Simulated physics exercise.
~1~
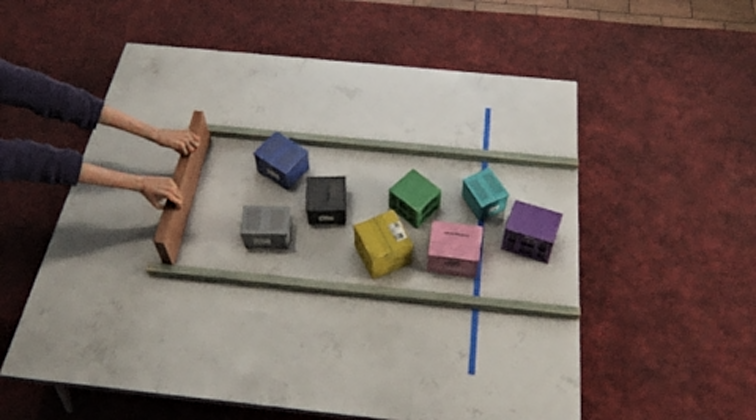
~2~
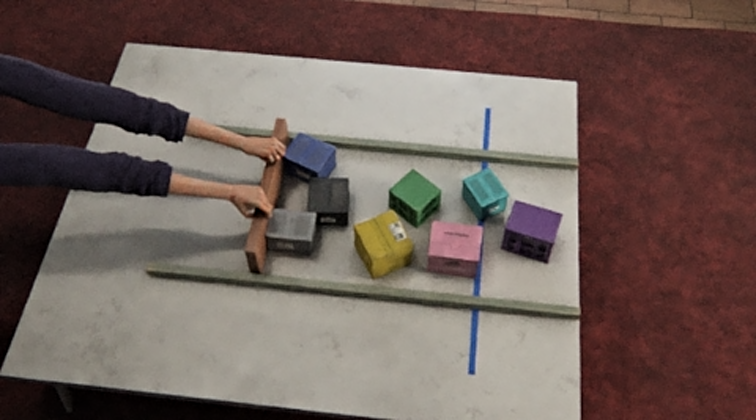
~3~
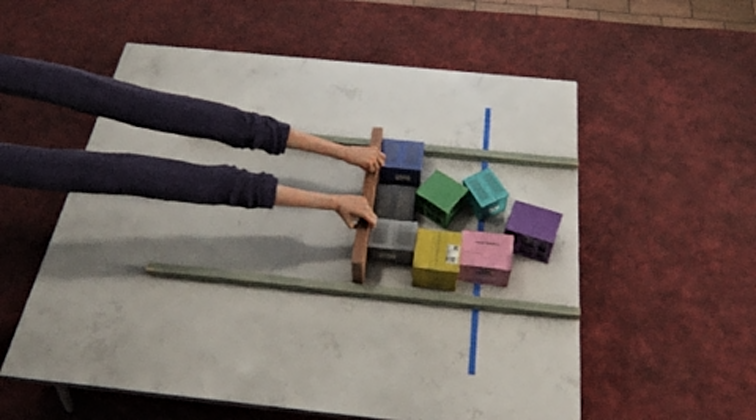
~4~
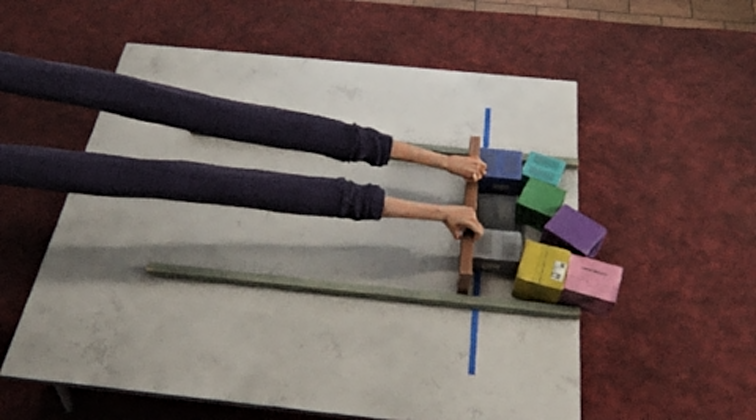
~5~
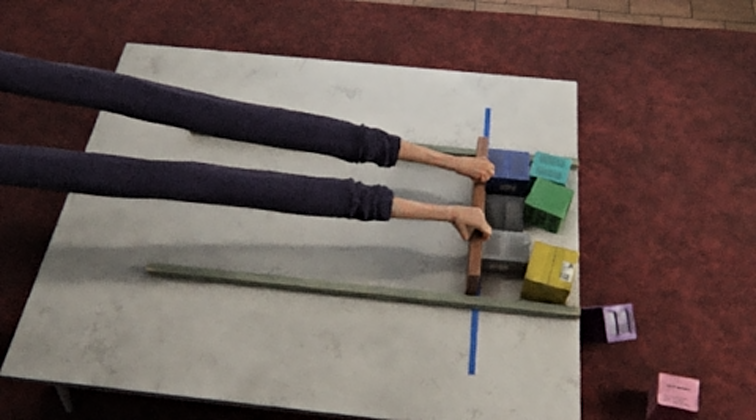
Two hands push a plank rightward against colored boxes until pink and purple ones fall off.
